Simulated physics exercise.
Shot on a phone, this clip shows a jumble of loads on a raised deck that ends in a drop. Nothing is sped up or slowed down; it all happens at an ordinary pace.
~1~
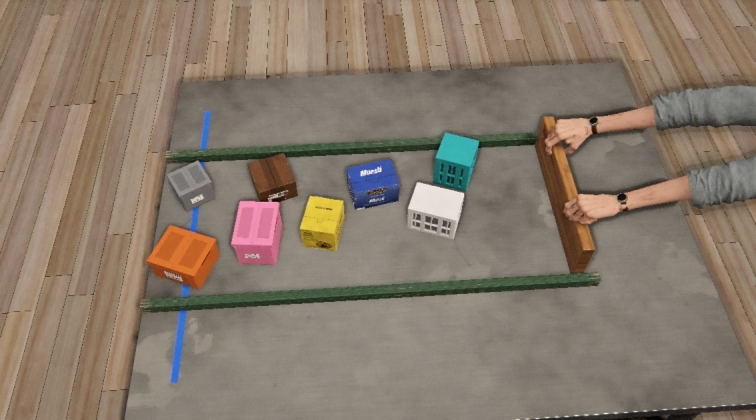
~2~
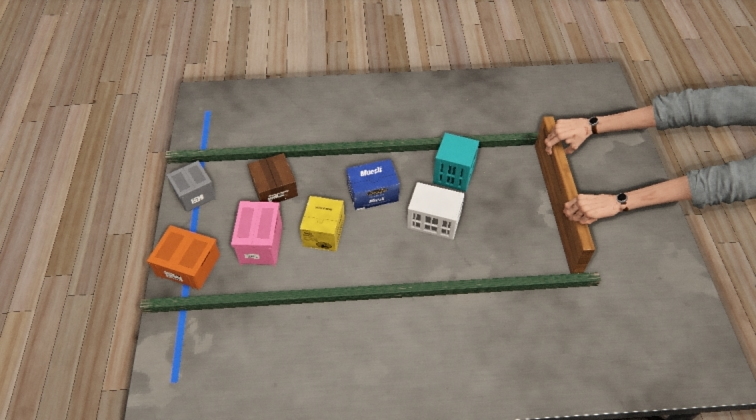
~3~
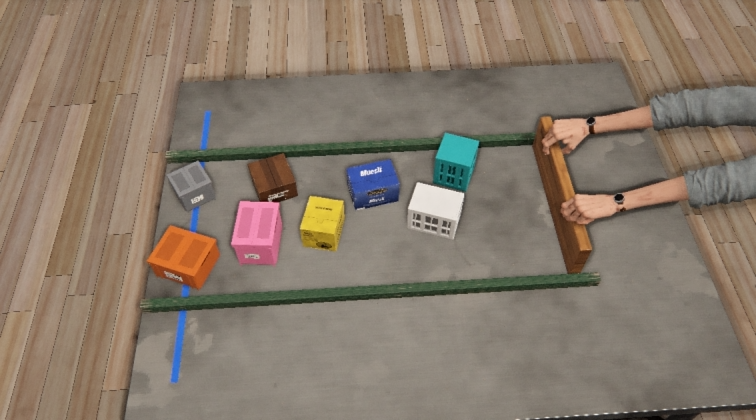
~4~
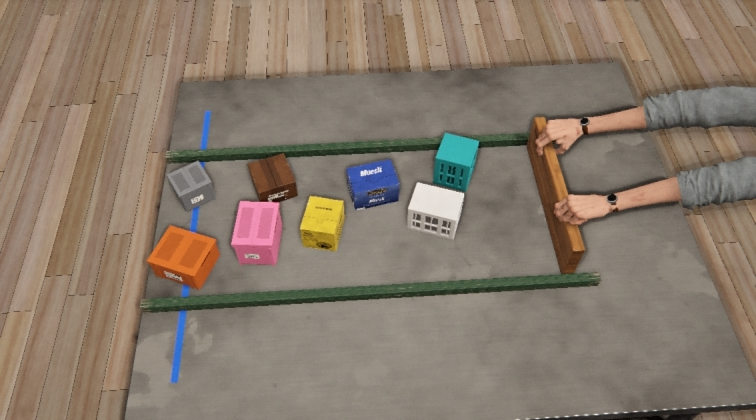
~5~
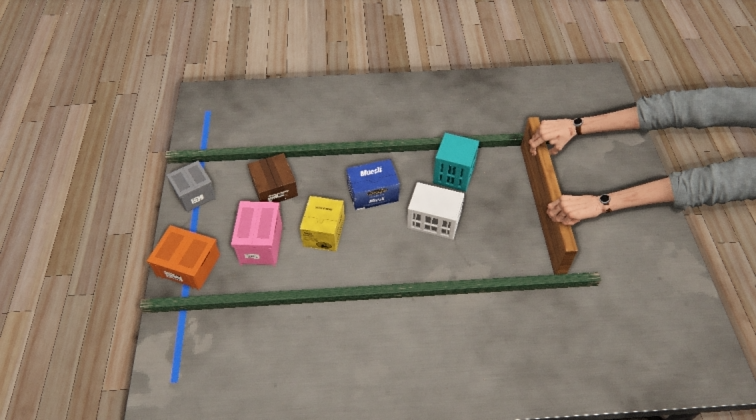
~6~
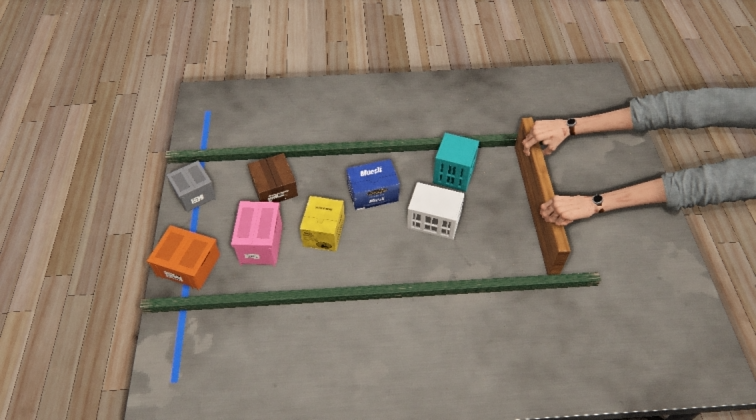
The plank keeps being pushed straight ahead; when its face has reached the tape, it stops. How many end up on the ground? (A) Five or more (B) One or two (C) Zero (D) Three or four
Option A: Five or more.
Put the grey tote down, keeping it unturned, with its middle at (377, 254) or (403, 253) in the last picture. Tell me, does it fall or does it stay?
Result, in order: It is safe; it is safe.
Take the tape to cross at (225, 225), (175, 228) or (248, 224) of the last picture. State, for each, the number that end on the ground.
Try by try, 4, 7 and 4.
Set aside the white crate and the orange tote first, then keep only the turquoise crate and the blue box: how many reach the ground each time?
Result: 4 in the first case, with 4 in the second.
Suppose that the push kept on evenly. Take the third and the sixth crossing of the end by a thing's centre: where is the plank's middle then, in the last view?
In pixels, around (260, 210) followed by around (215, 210).
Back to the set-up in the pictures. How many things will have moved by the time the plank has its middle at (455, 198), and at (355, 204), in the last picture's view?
The first number is 2, the next one 6.
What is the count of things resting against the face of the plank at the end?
2 are in contact with it.
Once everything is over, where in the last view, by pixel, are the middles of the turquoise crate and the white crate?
The turquoise crate settles near (176, 182); as for the white crate, near (164, 233).
Early on, none off yet; grey tote at rest near (192, 187); orange tote at rest near (185, 258); pink tote at rest near (259, 234).
Finally, the number that fall off is five or more; lost, blue box, yellow box, brown parcel, pink tote, orange tote and grey tote.
